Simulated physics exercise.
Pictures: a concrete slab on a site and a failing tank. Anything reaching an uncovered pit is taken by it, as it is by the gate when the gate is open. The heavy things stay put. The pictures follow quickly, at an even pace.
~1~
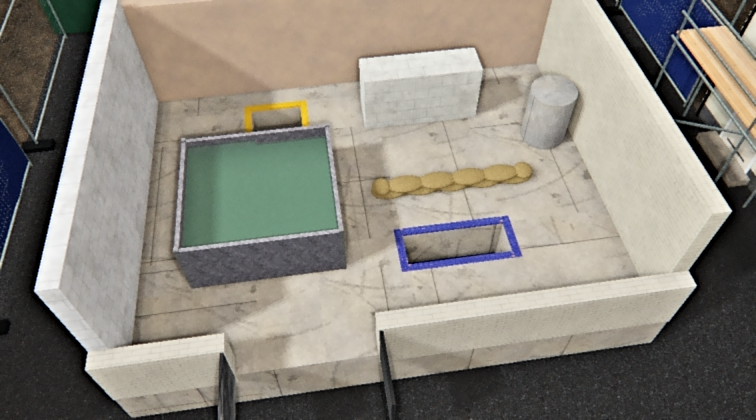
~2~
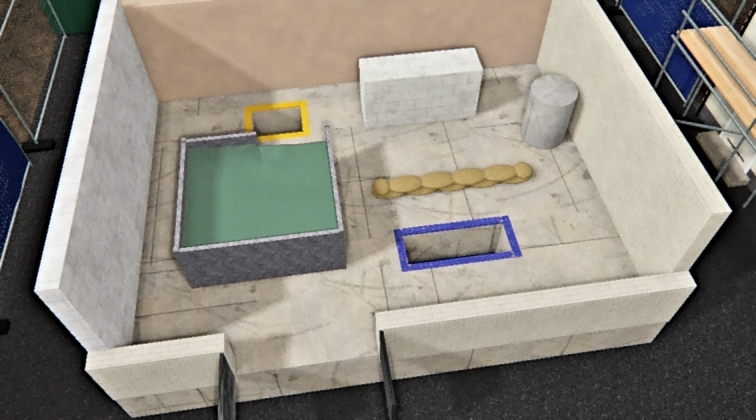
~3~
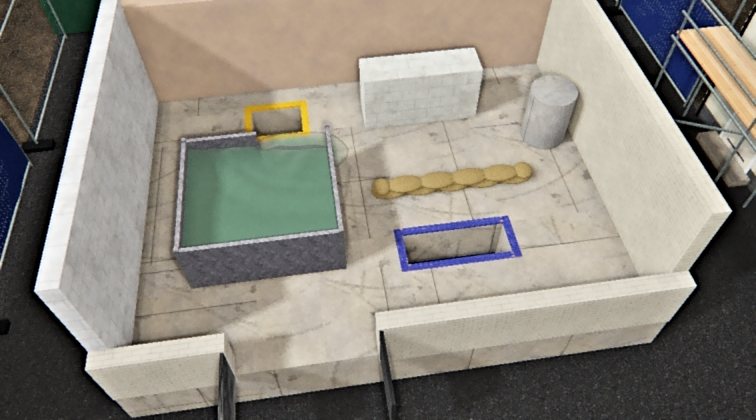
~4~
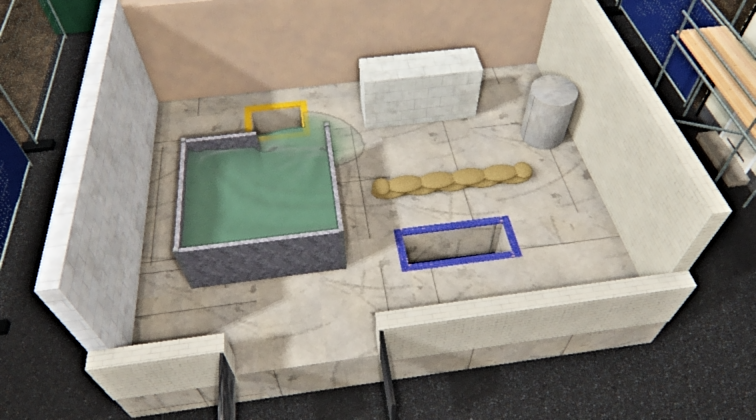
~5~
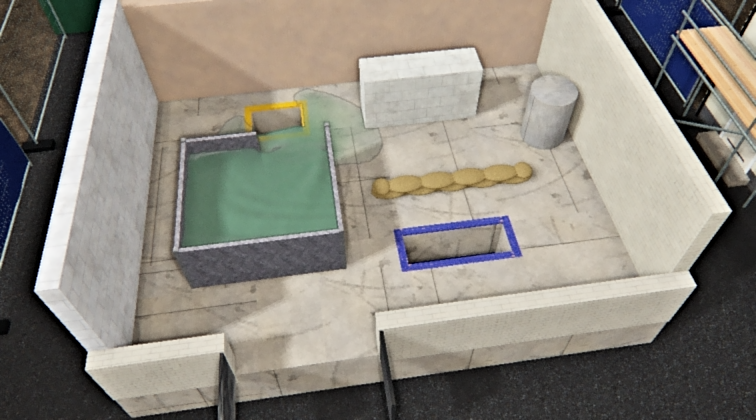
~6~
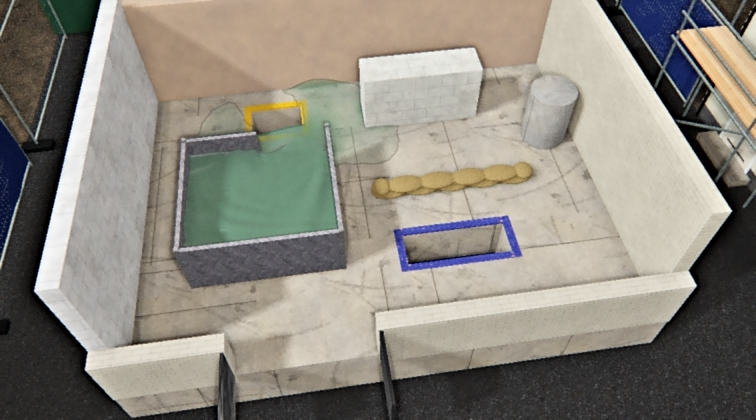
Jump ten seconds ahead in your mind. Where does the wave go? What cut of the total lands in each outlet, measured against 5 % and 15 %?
The split: The gate sees under 5 %, the blue pit sees under 5 %, the yellow pit sees over 15 %.
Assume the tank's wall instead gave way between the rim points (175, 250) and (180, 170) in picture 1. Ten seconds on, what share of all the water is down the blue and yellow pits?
Blue 10 %, yellow 20 %.
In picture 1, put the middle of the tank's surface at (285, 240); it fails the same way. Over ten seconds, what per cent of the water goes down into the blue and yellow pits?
Estimated shares - blue: Some 2 in a hundred; yellow: Some 35 in a hundred.
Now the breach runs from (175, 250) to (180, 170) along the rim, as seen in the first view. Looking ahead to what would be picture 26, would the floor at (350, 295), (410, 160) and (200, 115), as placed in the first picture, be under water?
In the order asked: Sodden, out of reach, sodden.
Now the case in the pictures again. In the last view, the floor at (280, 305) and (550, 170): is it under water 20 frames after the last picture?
First spot spared; second spot swamped.
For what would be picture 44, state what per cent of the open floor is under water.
Around 65 percent, give or take.
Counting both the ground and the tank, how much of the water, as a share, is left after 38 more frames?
About 58 per cent.
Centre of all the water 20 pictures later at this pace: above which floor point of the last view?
Centre point: Around (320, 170).
A moment on, water covers 20 % of the floor; the gate 0 %, the blue pit 0 %, the yellow pit 13 %.
Next, water covers 30 % of the floor; the gate 0 %, the blue pit 0 %, the yellow pit 21 %.
Then, water covers 40 % of the floor; the gate 0 %, the blue pit 0 %, the yellow pit 31 %.
Later, water covers 65 % of the floor; the gate 0 %, the blue pit 0 %, the yellow pit 42 %.
In the end, water covers 90 % of the floor; the gate 0 %, the blue pit 1 %, the yellow pit 51 %.
